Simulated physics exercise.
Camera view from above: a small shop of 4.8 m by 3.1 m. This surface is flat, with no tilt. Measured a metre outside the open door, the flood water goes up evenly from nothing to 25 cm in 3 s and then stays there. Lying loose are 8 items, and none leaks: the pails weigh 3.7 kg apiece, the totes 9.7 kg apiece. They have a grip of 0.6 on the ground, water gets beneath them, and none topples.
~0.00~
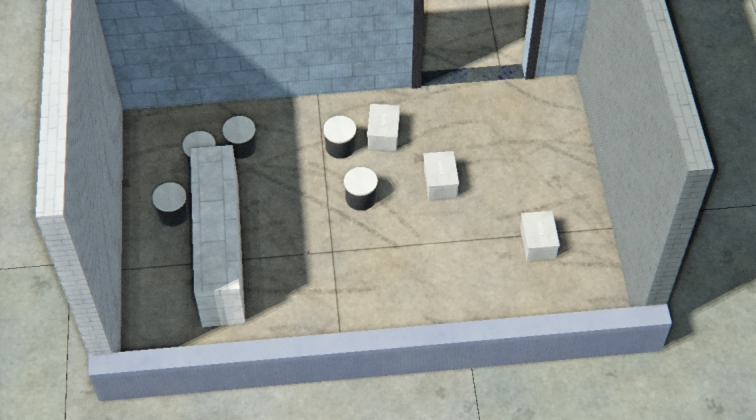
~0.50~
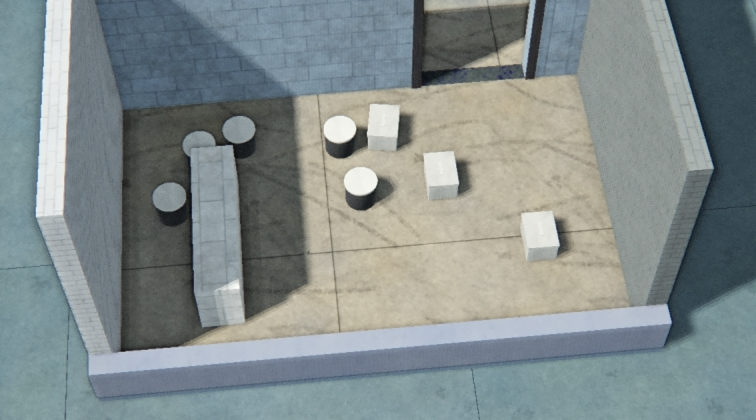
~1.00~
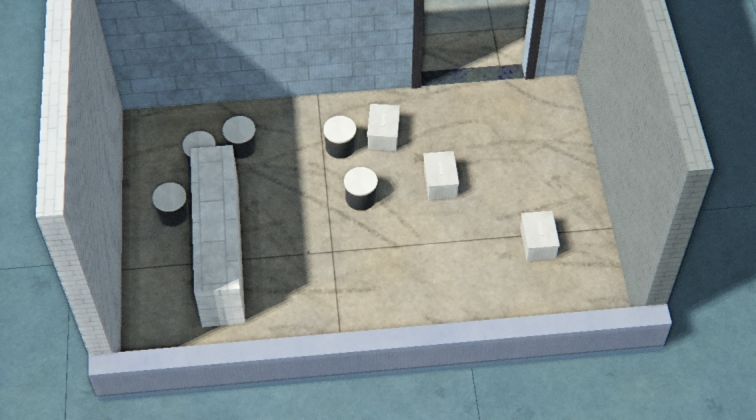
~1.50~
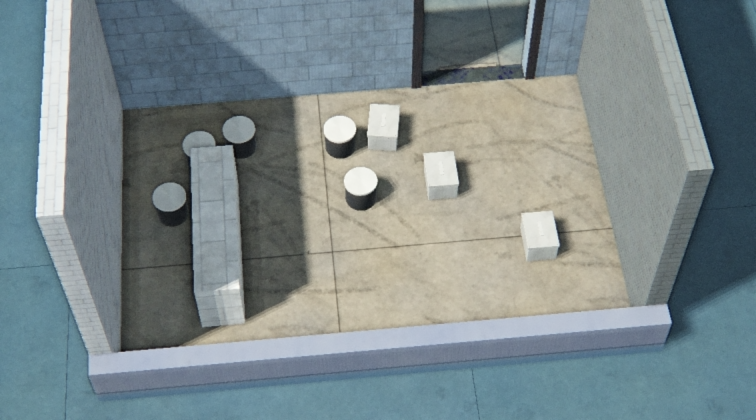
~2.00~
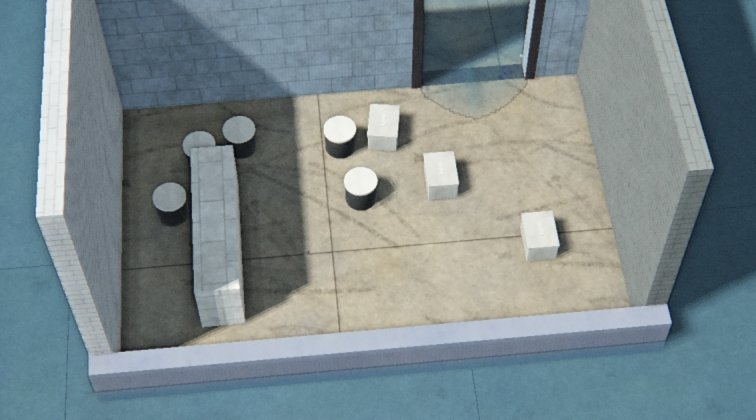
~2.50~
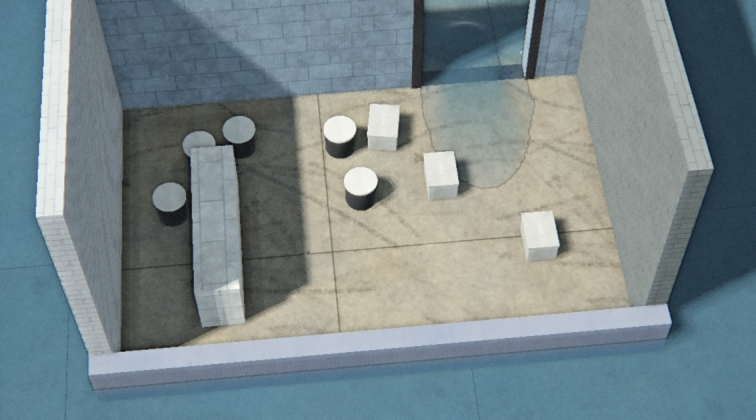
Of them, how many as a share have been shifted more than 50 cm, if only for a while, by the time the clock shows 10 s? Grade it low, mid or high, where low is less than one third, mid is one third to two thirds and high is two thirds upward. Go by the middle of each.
Grade: Mid.
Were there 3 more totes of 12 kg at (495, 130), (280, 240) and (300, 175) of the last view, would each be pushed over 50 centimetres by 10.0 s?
In the same order as the question: Farther, farther, not as far.
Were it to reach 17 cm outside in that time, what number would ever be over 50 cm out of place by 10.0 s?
Under that setup the answer is 2.
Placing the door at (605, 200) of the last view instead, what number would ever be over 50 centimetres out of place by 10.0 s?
Count: 7.
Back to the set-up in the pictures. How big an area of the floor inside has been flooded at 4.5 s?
I'd put it close to 8.5 m2.
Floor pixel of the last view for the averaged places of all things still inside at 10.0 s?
Close to (263, 175).
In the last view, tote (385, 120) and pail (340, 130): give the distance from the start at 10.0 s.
They've ended up 0 cm and 0 cm away, in that order.
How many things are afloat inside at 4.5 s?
At that time the total is 0.
After 3.5 s 0 of 8 are over 50 cm from their spots; 0 afloat.
After 4.5 s 1 of 8 are over 50 cm from their spots; 0 afloat.
After 7.0 s 3 of 8 are over 50 cm from their spots; 2 afloat.
After 10.0 s 4 of 8 are over 50 cm from their spots, and 4 have been at some point; 6 afloat.
